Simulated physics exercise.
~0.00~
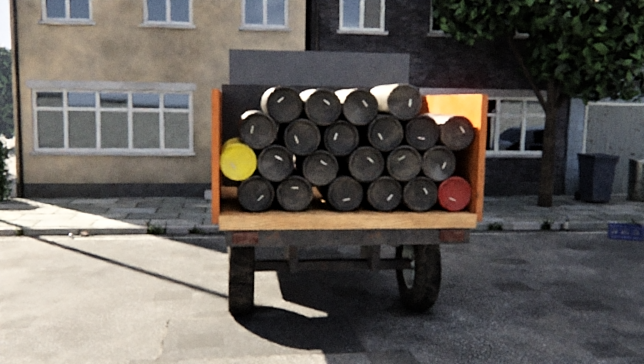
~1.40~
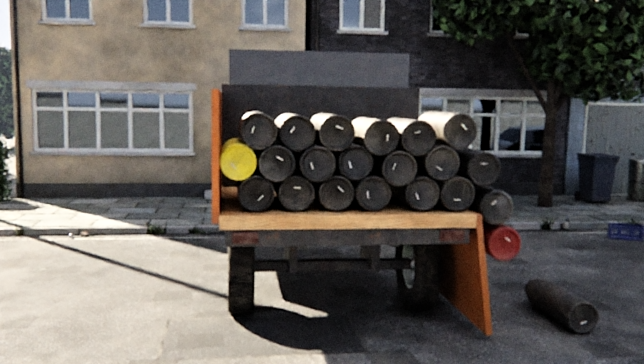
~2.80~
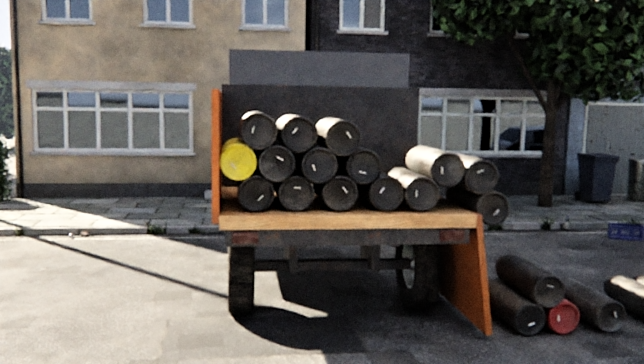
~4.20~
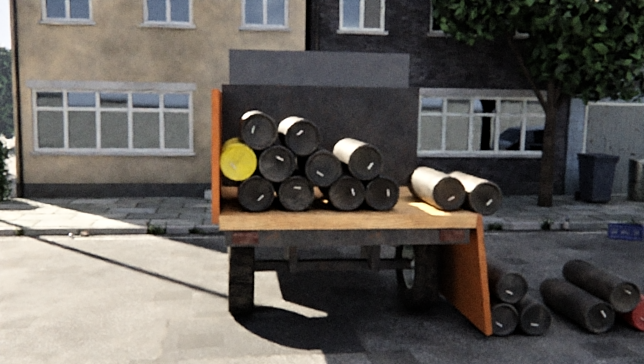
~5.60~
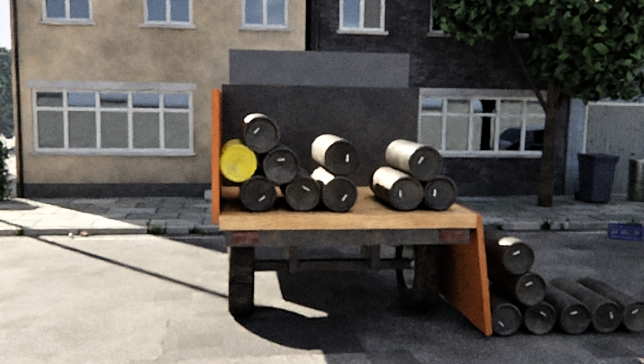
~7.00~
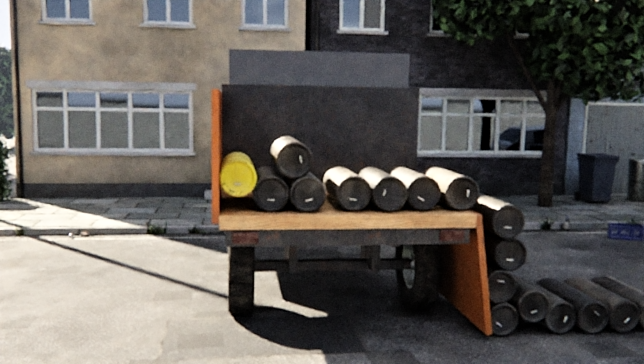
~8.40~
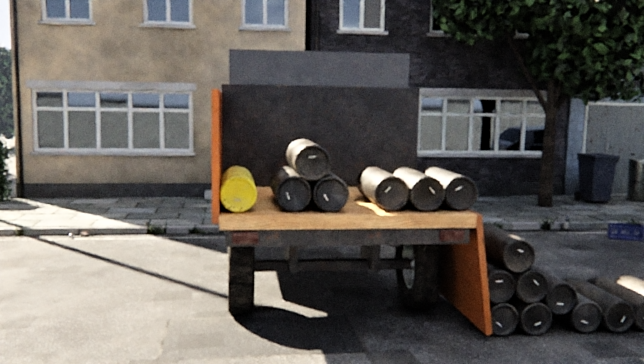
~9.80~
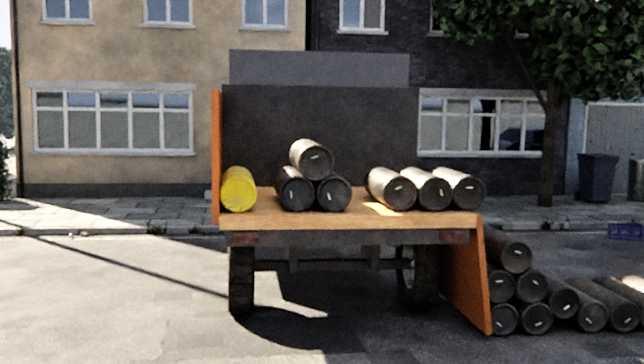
A flatbed lorry stands on a sunlit street before pale and dark brick houses, seen end-on by a still camera. Its wooden deck carries a stacked load of black cylinders between orange side boards, with a yellow one at the left and a red one at the lower right. The right board swings out and down, and the red cylinder drops off that side with others. More black cylinders roll right and spill over, piling on the road. The yellow one sinks onto the deck, staying at the left beside a small stack and three others.
